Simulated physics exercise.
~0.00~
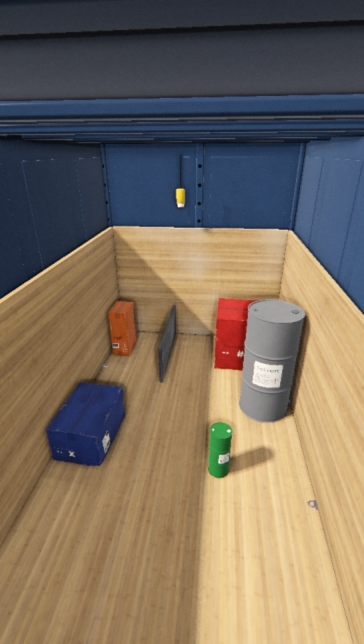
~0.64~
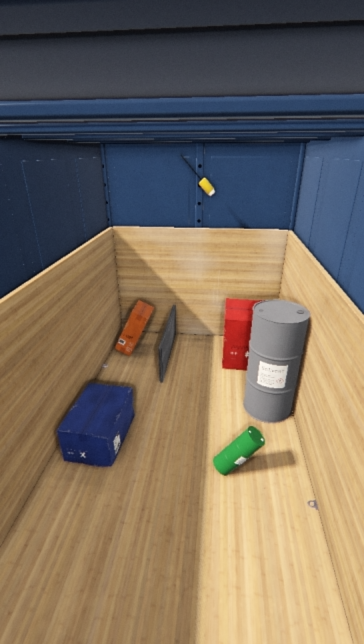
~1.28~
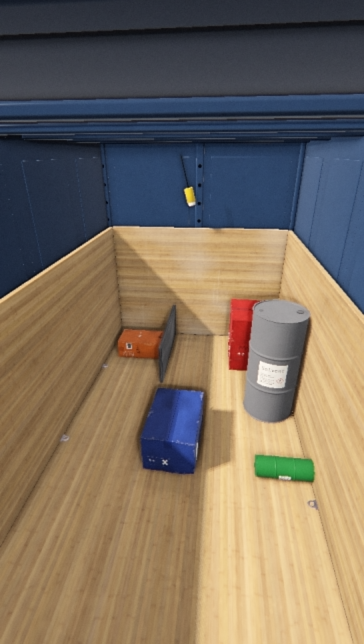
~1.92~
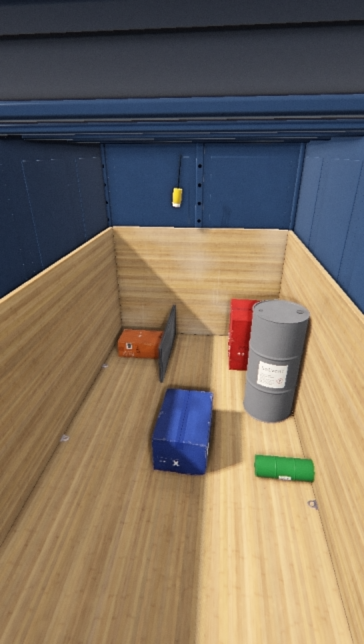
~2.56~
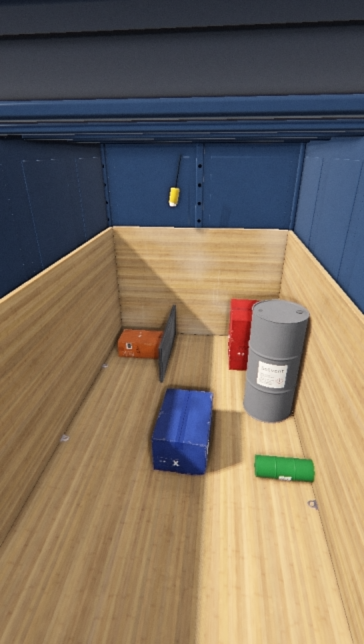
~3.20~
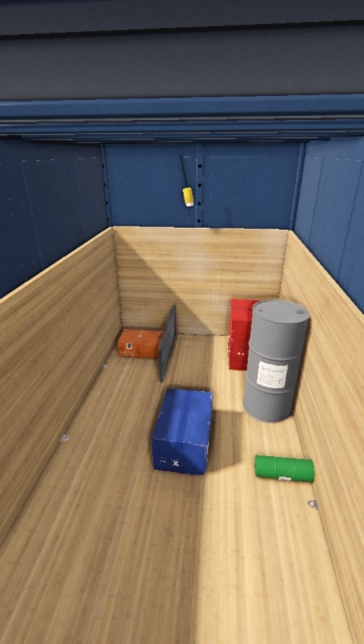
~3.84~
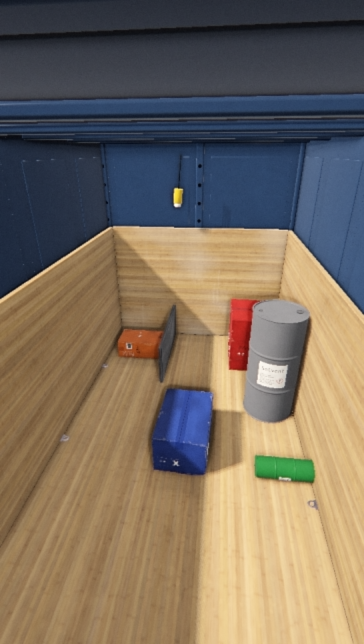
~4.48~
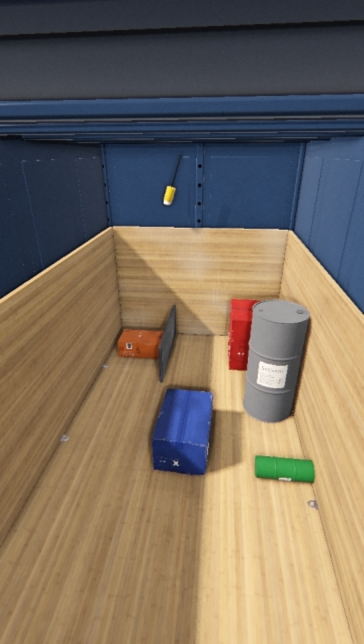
The orange box and green canister tip over rightward while the blue box slides right.
